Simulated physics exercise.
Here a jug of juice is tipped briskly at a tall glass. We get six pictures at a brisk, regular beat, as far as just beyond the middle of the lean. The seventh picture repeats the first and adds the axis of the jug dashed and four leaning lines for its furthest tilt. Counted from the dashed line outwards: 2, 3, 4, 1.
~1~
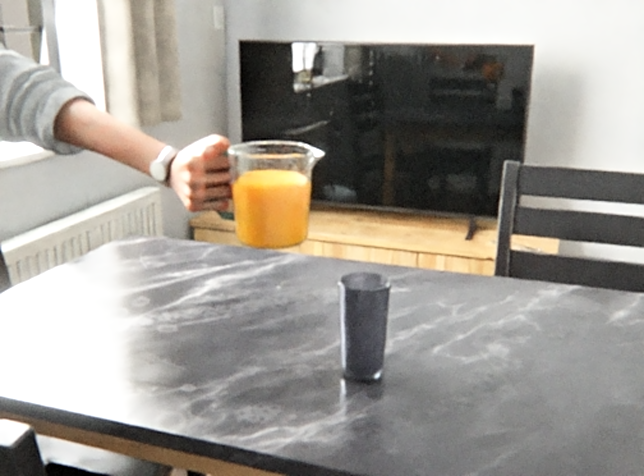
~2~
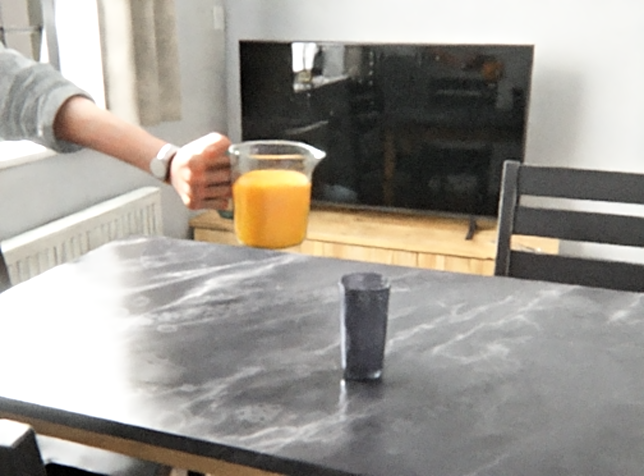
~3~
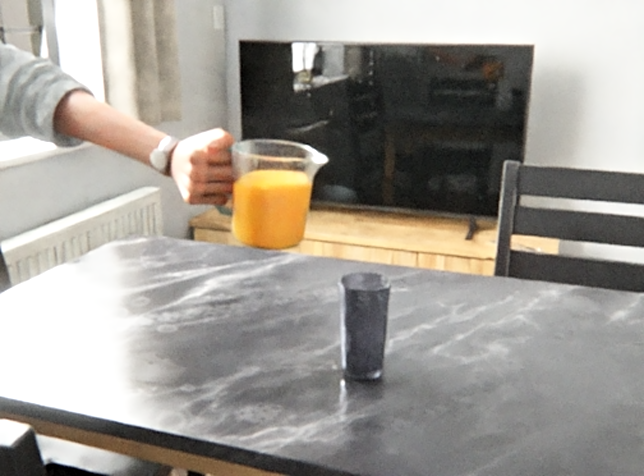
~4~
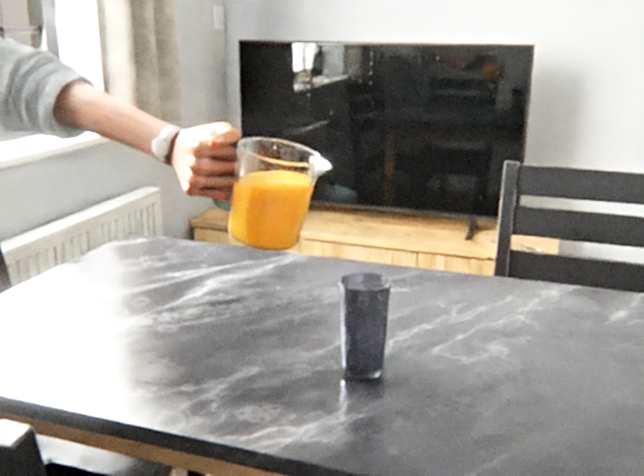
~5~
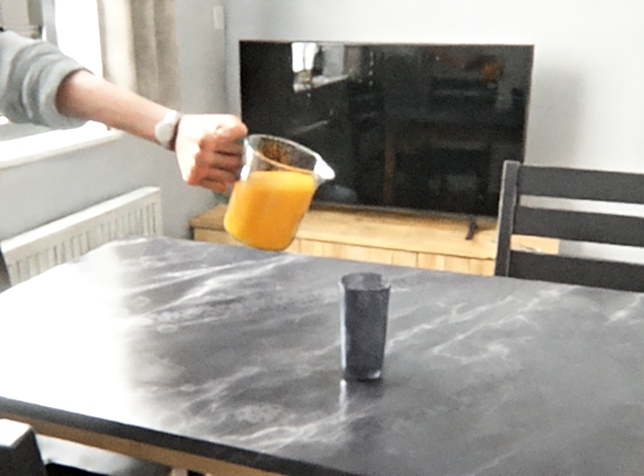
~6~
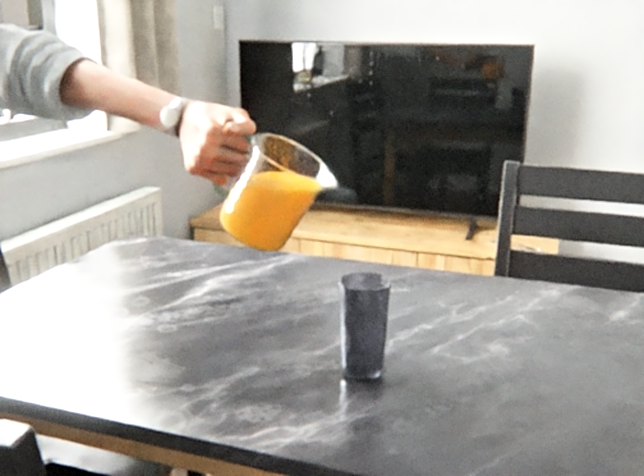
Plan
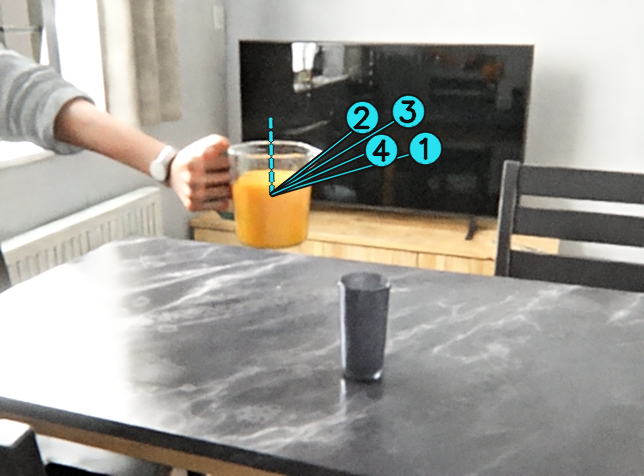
At a dark marbled table, a hand holds up a jug of orange juice, then tilts it rightward near a tall glass.
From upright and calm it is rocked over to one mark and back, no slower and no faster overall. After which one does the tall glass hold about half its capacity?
Use mark 3.
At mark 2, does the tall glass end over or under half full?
Under half.
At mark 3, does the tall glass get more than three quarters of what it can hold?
No, less.
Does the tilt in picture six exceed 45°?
No, it does not.
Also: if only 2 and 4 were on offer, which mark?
The answer is 2.
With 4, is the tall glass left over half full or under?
Over half.
On the marked copy, 1 at (409, 154); 2 at (351, 131); 3 at (394, 121); 4 at (364, 154).
If 1 is chosen, the tall glass ends with about 90 % of what it can hold; 6 % of the juice is spilt.
If 2 is chosen, the tall glass ends with about 33 % of what it can hold.
If 3 is chosen, the tall glass ends with about 53 % of what it can hold.
If 4 is chosen, the tall glass ends with about 76 % of what it can hold.
